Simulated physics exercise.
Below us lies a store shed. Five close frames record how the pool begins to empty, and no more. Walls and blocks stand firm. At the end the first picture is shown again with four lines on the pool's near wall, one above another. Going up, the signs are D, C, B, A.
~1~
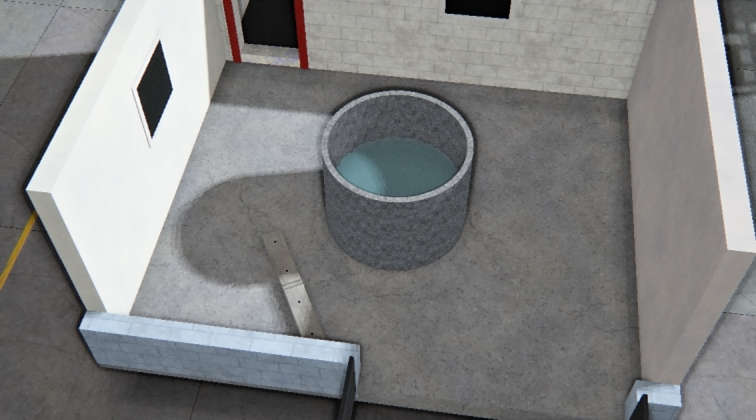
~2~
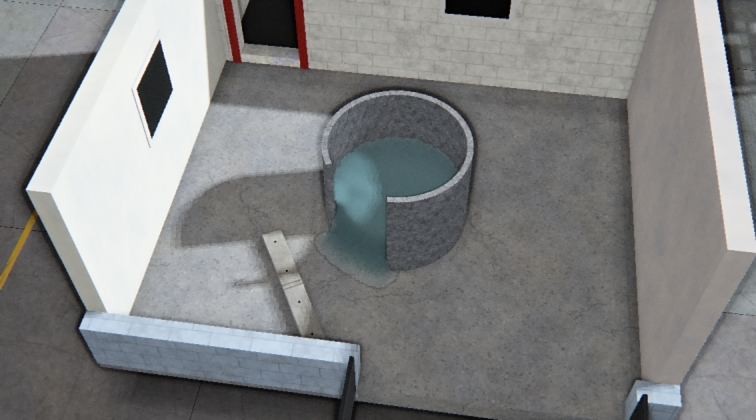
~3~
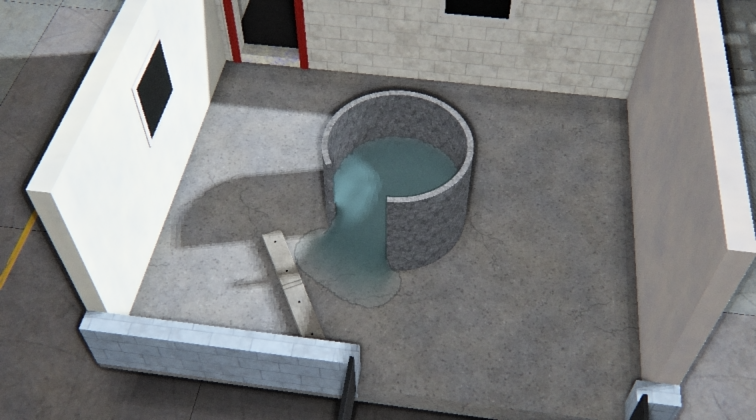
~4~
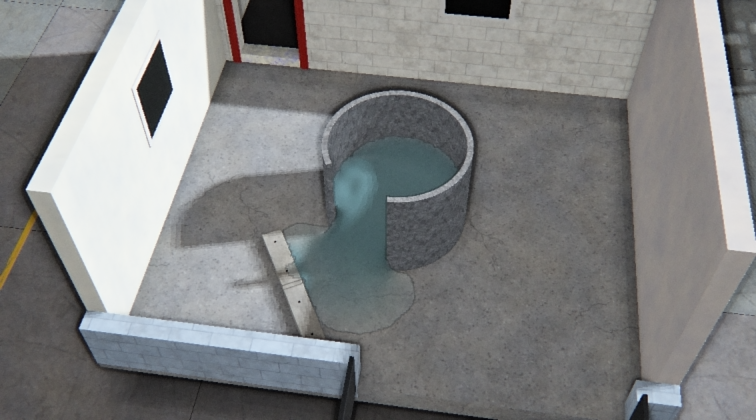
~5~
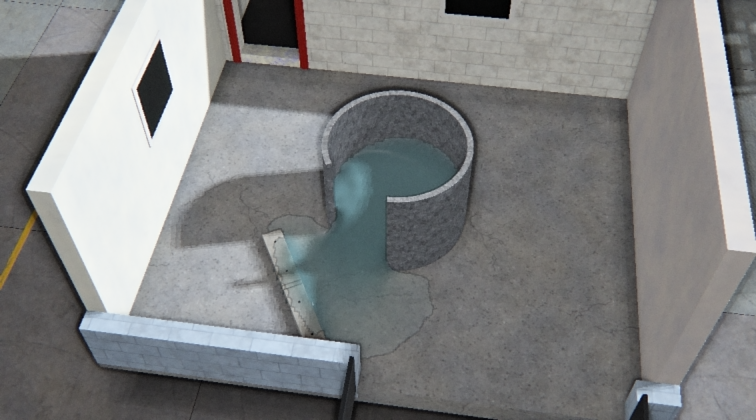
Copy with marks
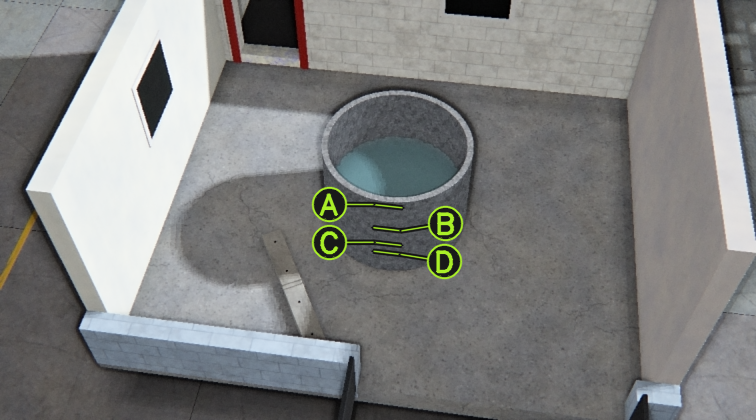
Store shed yard with water pouring through a gap in a round stone pool's wall, spreading across the floor around a plank.
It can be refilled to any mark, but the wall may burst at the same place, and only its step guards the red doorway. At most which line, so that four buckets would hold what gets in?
B will do.
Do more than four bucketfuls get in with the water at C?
No, that is safe.
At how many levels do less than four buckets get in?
Three of the four.
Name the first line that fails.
Line A.
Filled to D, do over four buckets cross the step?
No, not at all.
In lime, A at (387, 206); B at (387, 229); C at (387, 243); D at (387, 252); from the bottom up D, C, B, A.
With A, about 11 bucketfuls get in.
With B, a splash gets over, under a bucket.
With C, nothing gets over.
With D, nothing gets over.
